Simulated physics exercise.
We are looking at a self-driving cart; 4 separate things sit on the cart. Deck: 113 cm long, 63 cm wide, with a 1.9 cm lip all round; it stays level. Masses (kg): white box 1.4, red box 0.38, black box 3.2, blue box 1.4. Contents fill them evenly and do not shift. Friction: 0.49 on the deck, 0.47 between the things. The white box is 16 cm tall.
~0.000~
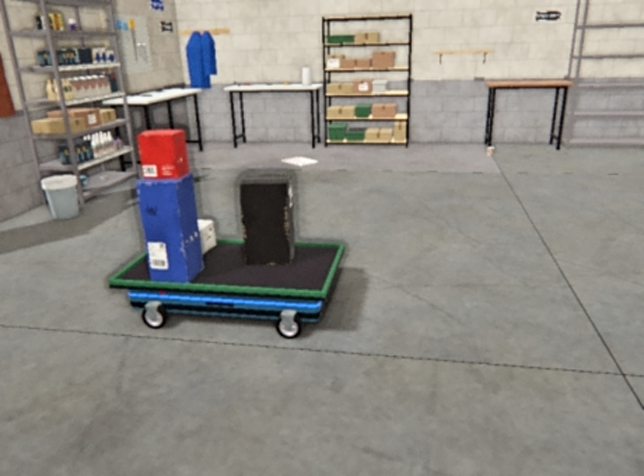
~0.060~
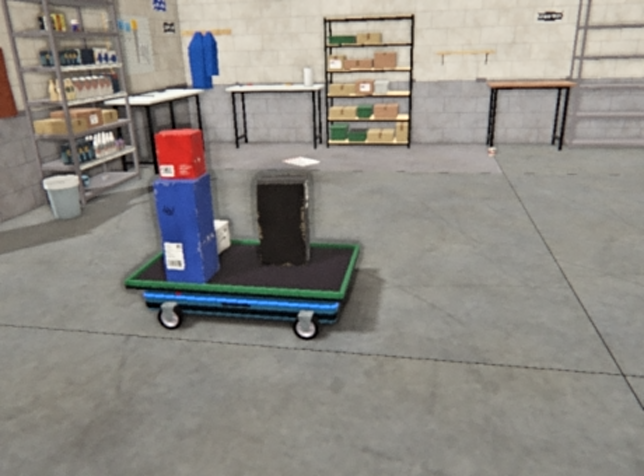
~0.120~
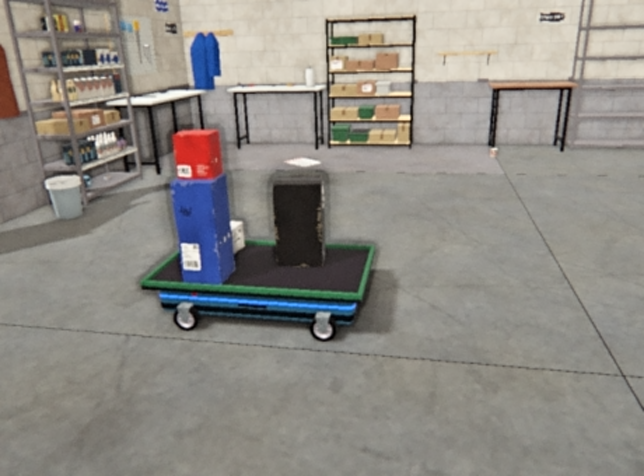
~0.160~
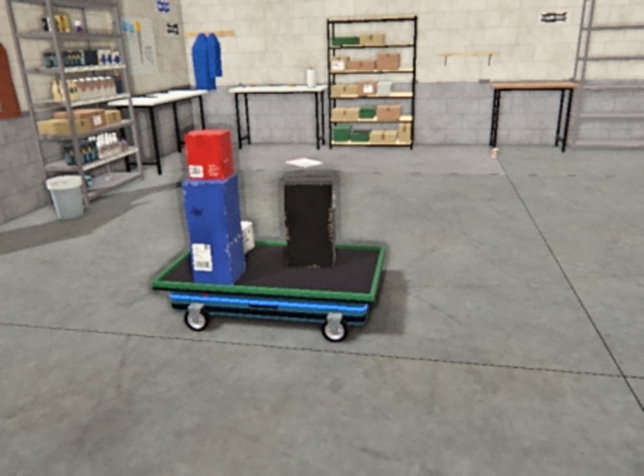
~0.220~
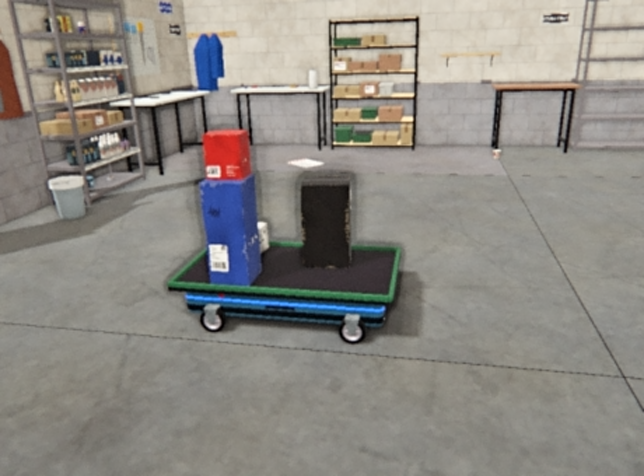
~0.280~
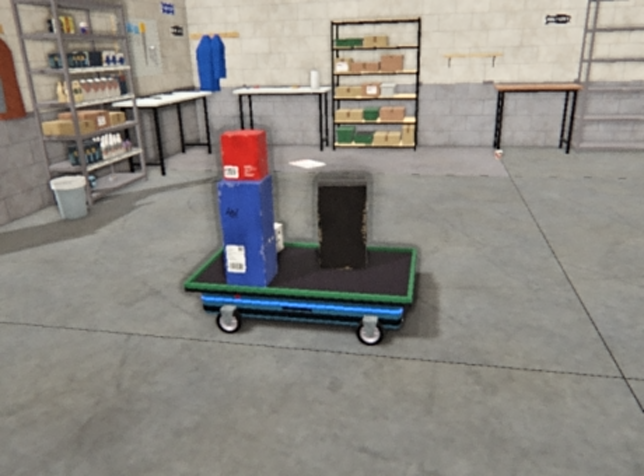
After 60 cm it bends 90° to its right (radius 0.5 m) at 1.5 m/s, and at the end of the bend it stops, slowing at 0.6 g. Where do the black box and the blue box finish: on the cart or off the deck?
The black box ends off the deck, the blue box is still aboard.
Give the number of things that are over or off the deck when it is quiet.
3 of them.
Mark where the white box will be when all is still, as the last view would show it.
Near (427, 357).
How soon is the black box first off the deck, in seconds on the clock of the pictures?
Near 0.7 s.
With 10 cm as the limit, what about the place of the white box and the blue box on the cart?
The white box stays put; the blue box gets shifted.
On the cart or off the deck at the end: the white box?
The white box is still on the cart.
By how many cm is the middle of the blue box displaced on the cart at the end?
About 48 cm.
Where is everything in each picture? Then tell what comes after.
In the first picture, 0 cm covered; black box (268, 219); blue box (172, 228).
In the second picture, 9 cm covered; red box (181, 154).
In the third picture, 18 cm covered; red box (198, 154).
In the fourth picture, 24 cm covered; red box (210, 155).
In the fifth picture, 33 cm covered; red box (227, 155).
In the sixth picture, 42 cm covered; black box (343, 223); blue box (249, 230).
After 0.68 s, 102 cm covered, turned 31°; black box leaning 22° near (460, 236); blue box leaning 3° near (338, 240); red box leaning 3°.
After 0.98 s, 147 cm covered, turned 81°; black box now off the deck; blue box leaning 20° near (363, 262); red box leaning 20°.
After 1.18 s, 176 cm covered, turned 90°; blue box leaning 44° near (382, 298); red box leaning 44°; white box slid 3 cm.
After 1.38 s, 188 cm covered, turned 90°, stopped; red box now off the deck; blue box on its side near (397, 338); white box slid 4 cm.
At rest (2.1 s), off the deck, red box and black box; tipped over on the cart, blue box; the last one in place, give or take 10 cm. In the last view, blue box near (391, 419).
